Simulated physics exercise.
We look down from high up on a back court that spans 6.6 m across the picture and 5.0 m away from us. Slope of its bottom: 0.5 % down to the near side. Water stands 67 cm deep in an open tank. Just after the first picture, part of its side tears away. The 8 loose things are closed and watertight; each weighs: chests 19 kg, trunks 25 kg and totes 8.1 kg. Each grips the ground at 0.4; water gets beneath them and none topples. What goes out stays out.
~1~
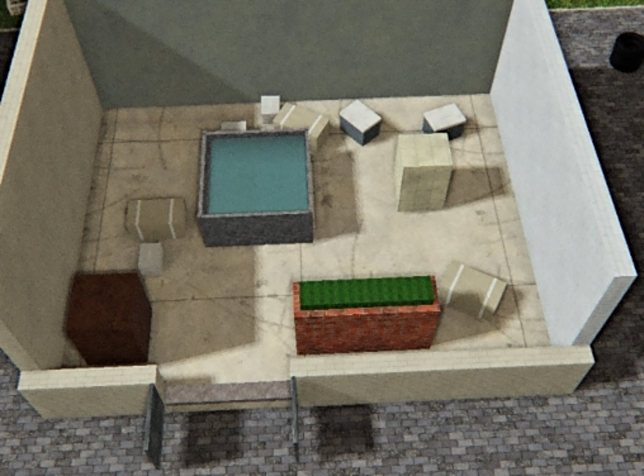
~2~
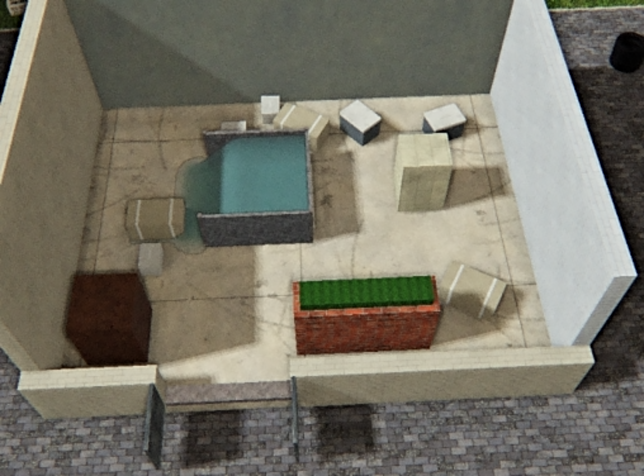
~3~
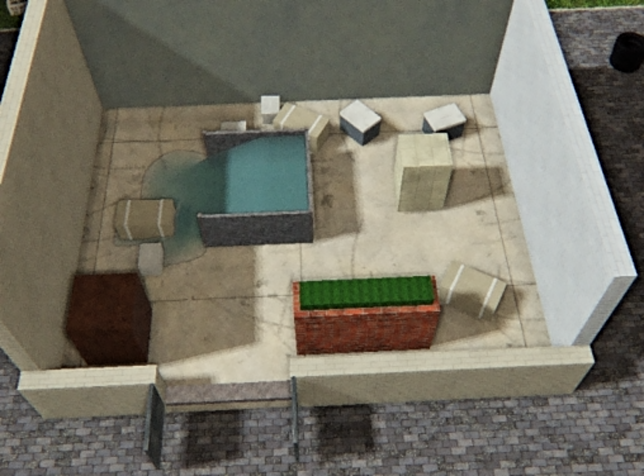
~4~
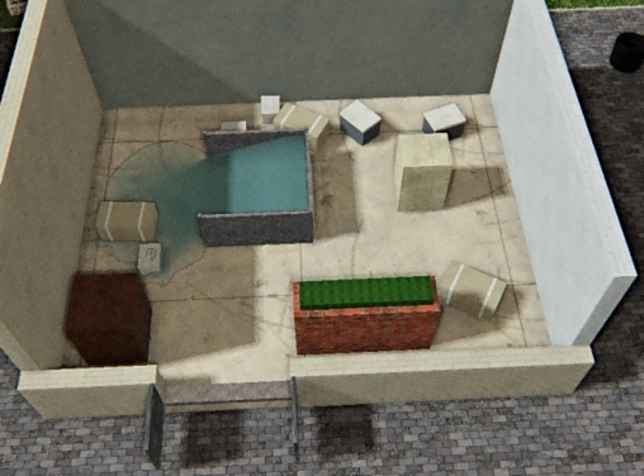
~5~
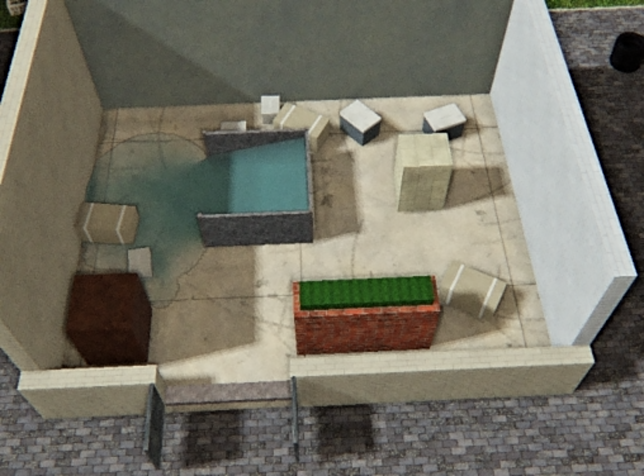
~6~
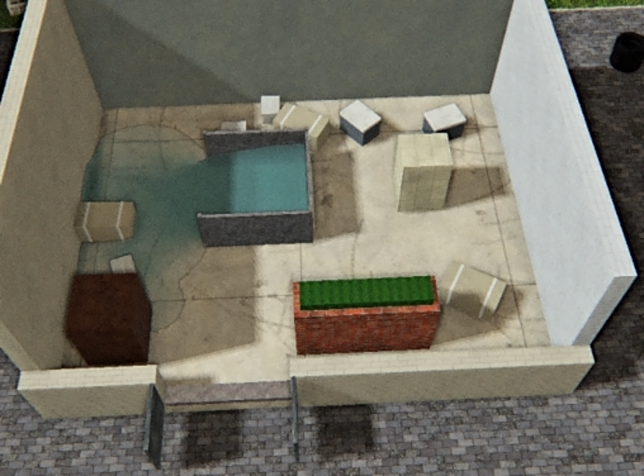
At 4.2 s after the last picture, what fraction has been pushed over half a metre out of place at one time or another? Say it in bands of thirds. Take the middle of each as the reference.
My bet is the share reaches two thirds or more.
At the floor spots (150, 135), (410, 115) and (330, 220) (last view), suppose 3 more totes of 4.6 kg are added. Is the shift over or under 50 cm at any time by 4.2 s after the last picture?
In that order: More, over, under.
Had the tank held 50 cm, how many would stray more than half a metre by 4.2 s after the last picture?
Then 5.
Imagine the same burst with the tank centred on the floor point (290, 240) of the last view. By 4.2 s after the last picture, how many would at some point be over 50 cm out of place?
In that case 5 of them.
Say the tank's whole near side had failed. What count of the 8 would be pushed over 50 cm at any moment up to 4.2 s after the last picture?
So the tally would be 1.
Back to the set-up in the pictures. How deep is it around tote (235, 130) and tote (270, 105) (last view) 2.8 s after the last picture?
12 and 6 cm.
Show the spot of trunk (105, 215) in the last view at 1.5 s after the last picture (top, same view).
About (108, 259), give or take.
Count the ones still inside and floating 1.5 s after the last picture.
Tally: 2 of them.
Then, 0.4 s after the last picture 2 of 8 are over 50 cm from their spots; 1 afloat.
Then, 1.5 s after the last picture 2 of 8 are over 50 cm from their spots; 2 afloat.
Then, 2.8 s after the last picture 5 of 8 are over 50 cm from their spots; 2 afloat.
Then, 4.2 s after the last picture 6 of 8 are over 50 cm from their spots, and 6 have been at some point; 2 afloat.
